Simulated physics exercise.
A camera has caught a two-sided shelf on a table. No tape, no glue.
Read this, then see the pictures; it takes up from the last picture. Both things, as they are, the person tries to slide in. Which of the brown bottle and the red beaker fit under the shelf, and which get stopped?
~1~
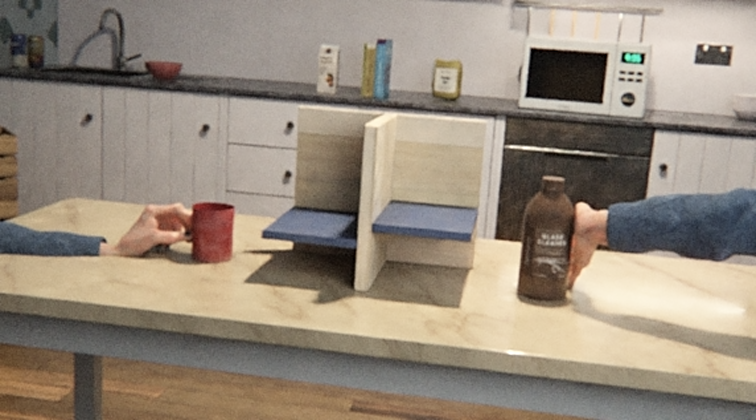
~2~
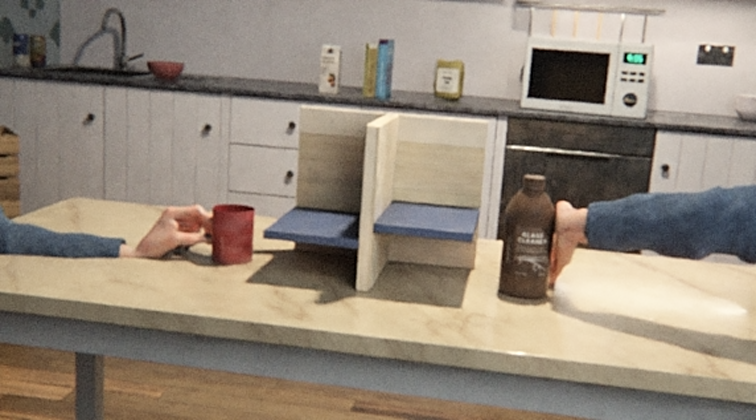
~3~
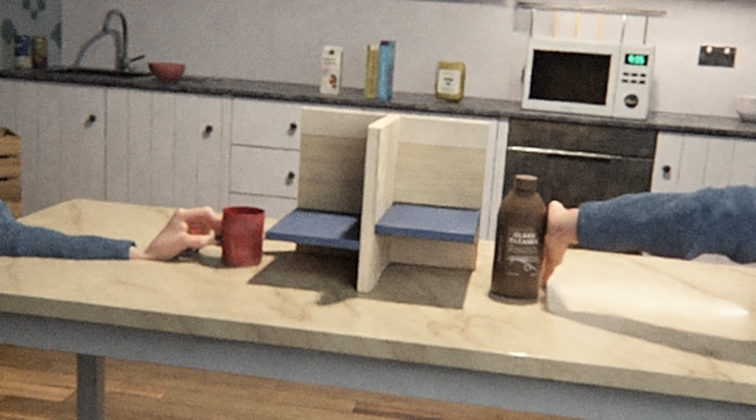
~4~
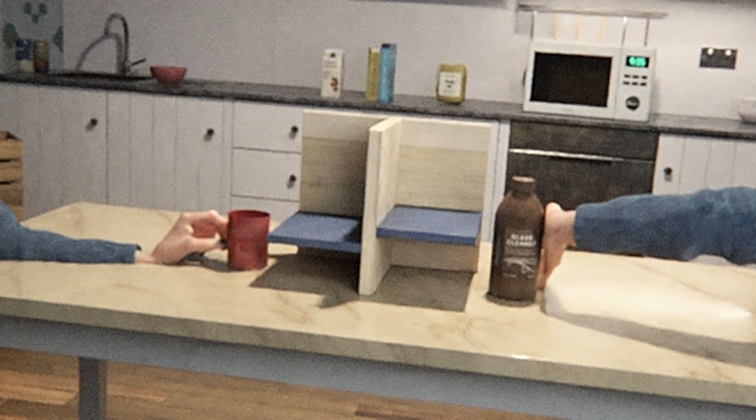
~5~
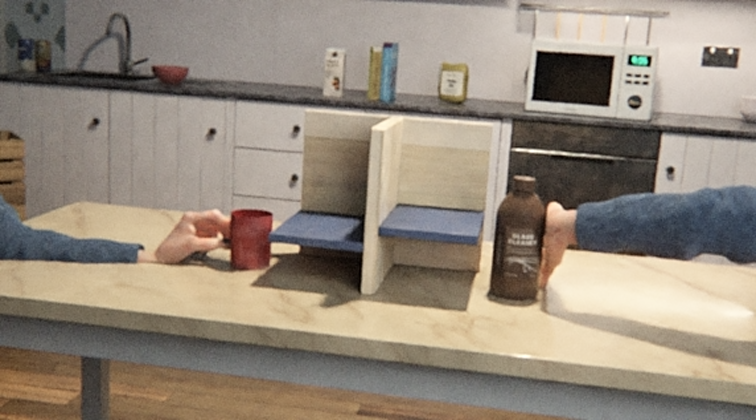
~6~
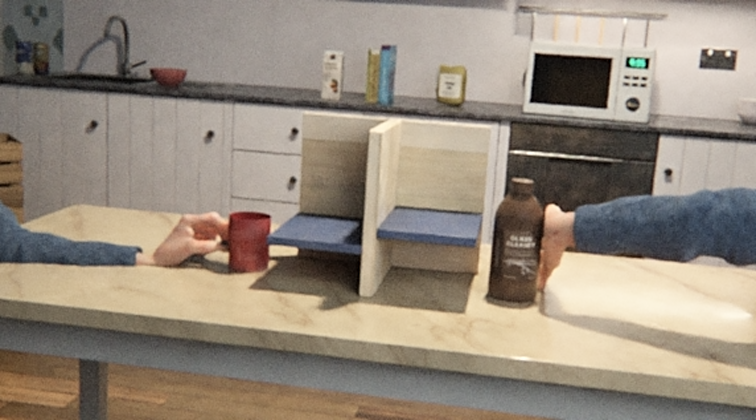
The brown bottle is too high; the red beaker is too high.
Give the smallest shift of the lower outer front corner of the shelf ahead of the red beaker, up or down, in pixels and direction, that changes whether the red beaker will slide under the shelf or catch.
Shift: Approx. 12 px, direction up.
Then, 0.20 s later than the last frame, brown bottle sliding up to the opening near (512, 238); red beaker sliding up to the opening near (254, 243).
Then, 0.28 s later than the last frame, brown bottle sliding up to the opening near (504, 237); red beaker sliding up to the opening near (261, 243).
When it is over, the brown bottle catches on the edge, near (504, 237); the red beaker catches on the edge, near (261, 243).
